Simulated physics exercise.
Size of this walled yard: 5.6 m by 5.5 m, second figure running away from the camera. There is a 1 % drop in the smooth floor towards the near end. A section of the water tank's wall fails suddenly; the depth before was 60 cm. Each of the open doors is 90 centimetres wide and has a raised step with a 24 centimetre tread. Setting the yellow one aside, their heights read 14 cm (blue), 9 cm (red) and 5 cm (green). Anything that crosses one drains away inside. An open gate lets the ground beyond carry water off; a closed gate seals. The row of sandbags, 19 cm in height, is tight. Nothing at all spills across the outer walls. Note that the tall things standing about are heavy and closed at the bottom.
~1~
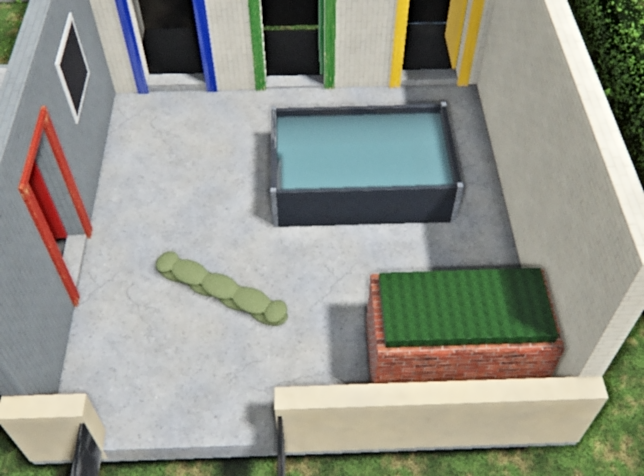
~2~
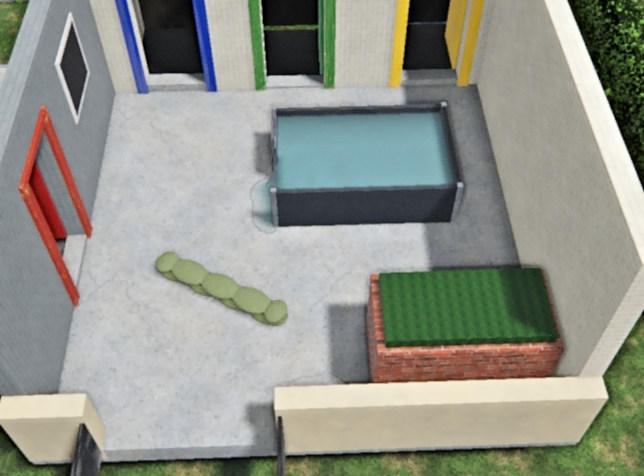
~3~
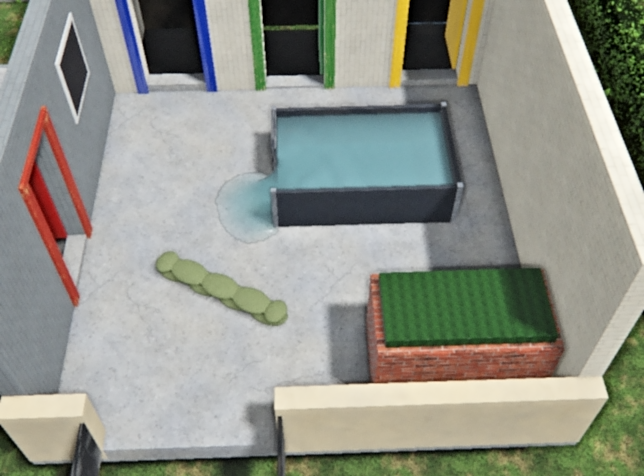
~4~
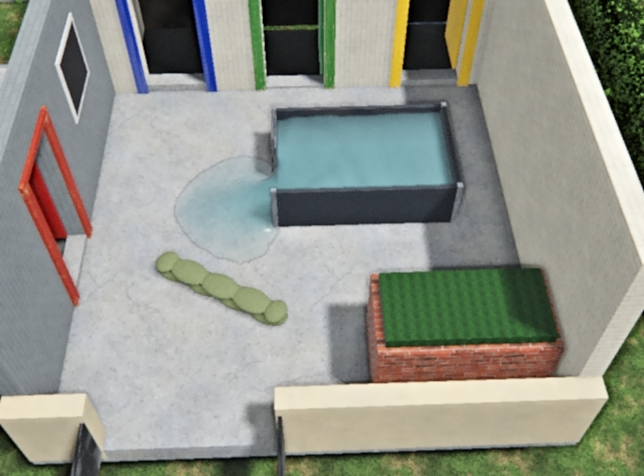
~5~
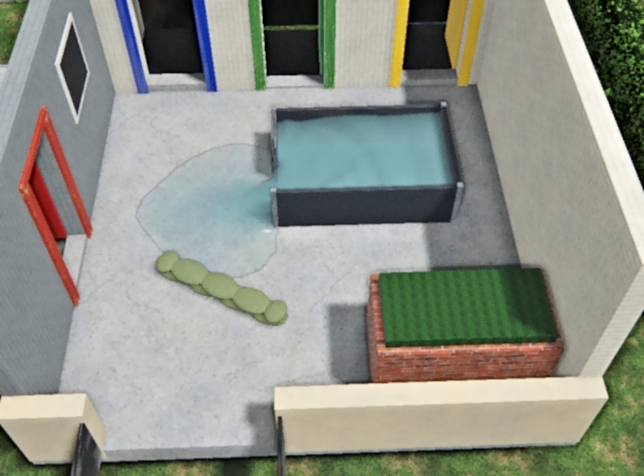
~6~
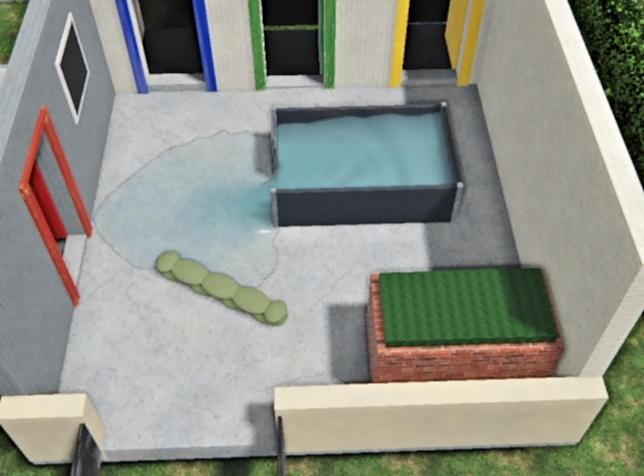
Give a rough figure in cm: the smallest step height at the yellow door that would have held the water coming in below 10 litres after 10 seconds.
5.5 cm.
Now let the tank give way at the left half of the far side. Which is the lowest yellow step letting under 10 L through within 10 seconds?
About 5.0 centimetres.
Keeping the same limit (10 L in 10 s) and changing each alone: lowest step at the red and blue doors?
About 27 cm at red and about 11.0 cm at blue.
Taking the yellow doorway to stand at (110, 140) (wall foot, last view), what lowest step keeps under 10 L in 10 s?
12.5 cm.
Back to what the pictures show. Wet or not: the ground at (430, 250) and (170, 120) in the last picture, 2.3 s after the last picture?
Taking them in turn, they come out spared and submerged.
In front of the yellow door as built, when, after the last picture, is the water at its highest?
The level tops out around 7.0 s.
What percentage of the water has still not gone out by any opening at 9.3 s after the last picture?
Remaining share: Around 76 %.
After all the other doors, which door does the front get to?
Door: Yellow.
Then, 0.7 s after the last picture water covers 25 % of the floor, deepest (32 cm) near (268, 210); it has not reached the yellow door.
Then, 2.3 s after the last picture water covers 40 % of the floor, deepest (24 cm) near (87, 247); it has not reached the yellow door.
Then, 9.3 s after the last picture water covers 90 % of the floor, deepest (10 cm) near (52, 430); 6 cm at the yellow door, 0 litres in over its 11 cm step.
At the yellow door as built, the water peaked near 8 cm, 7.1 s after the last picture.
With a step of 5 cm, 13 litres would have come in within the 10 s; with 6 cm, 7 litres. So under 10 litres takes about 5.5 cm.
